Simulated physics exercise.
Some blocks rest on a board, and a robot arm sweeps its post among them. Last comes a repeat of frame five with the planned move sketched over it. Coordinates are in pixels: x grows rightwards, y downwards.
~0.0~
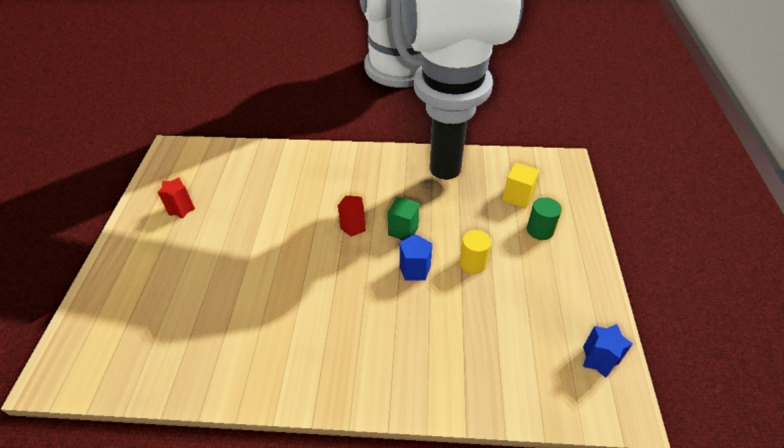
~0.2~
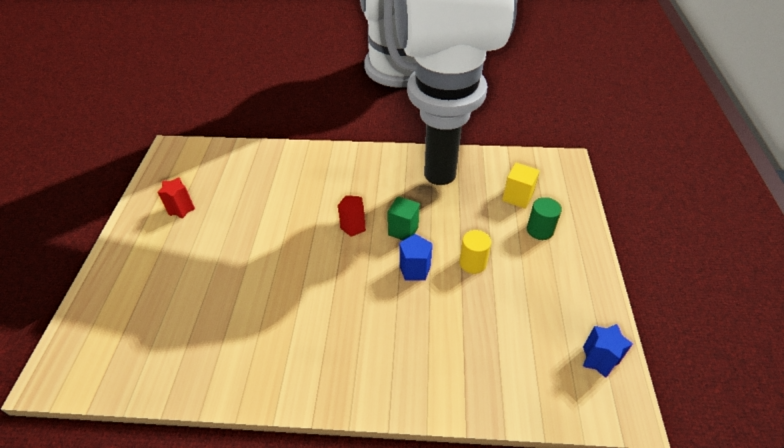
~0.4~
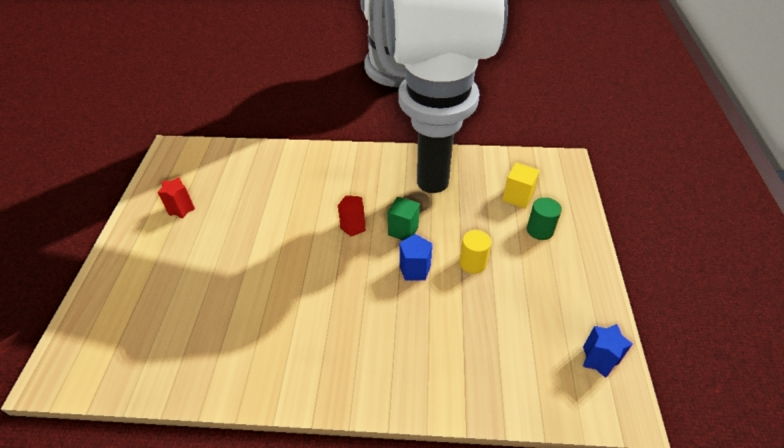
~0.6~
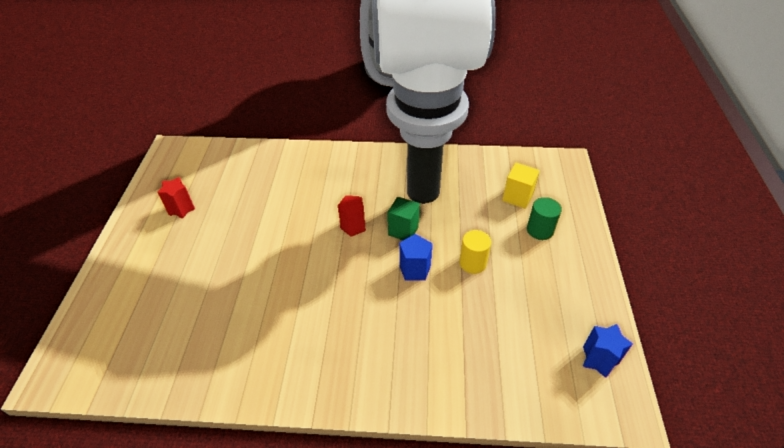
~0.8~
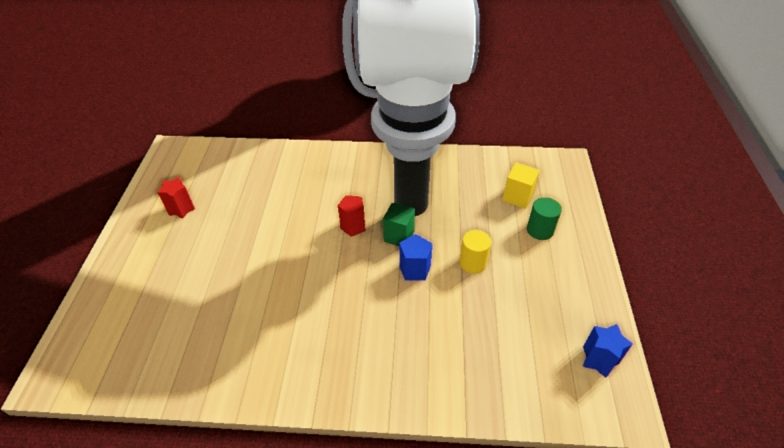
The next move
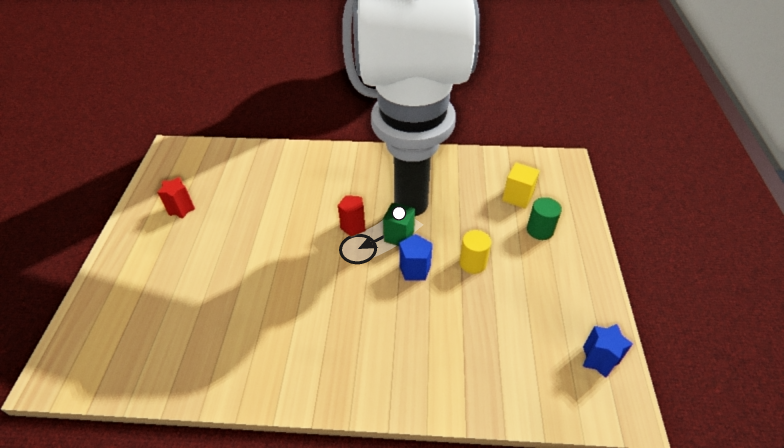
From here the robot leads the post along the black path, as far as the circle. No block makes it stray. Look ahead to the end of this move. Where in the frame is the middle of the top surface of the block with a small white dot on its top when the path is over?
Answer: (366, 249).
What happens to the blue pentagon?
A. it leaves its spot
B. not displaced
My pick is B.
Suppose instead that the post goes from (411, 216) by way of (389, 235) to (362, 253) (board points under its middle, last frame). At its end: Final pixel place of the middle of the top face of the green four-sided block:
I predict (361, 256).
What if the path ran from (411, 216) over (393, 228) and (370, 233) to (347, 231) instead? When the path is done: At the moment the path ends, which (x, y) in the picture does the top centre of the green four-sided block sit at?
About (379, 233).
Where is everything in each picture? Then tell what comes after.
In the first picture, lower end of the post at (445, 169), tops of blocks, red pentagon at (351, 203), green four-sided block at (404, 207), blue pentagon at (416, 247).
In the second picture, post at (440, 175), blocks as before.
In the third picture, post at (433, 182), blocks as before.
In the fourth picture, post at (423, 192), blocks as before.
In the fifth picture, post at (411, 205), red pentagon at (351, 203), green four-sided block at (399, 213), blue pentagon at (416, 247).
The drawn path runs from (411, 216) via (396, 228) and (378, 240), ending at (358, 249); the dot is on the green four-sided block.
The first path, step by step. Halfway along, post at (387, 223); green four-sided block at (377, 235), turned 20° anticlockwise.
At the end, post at (357, 238); red pentagon at (345, 204), turned 30° clockwise; green four-sided block at (366, 249), turned 45° anticlockwise; blue pentagon not moved.
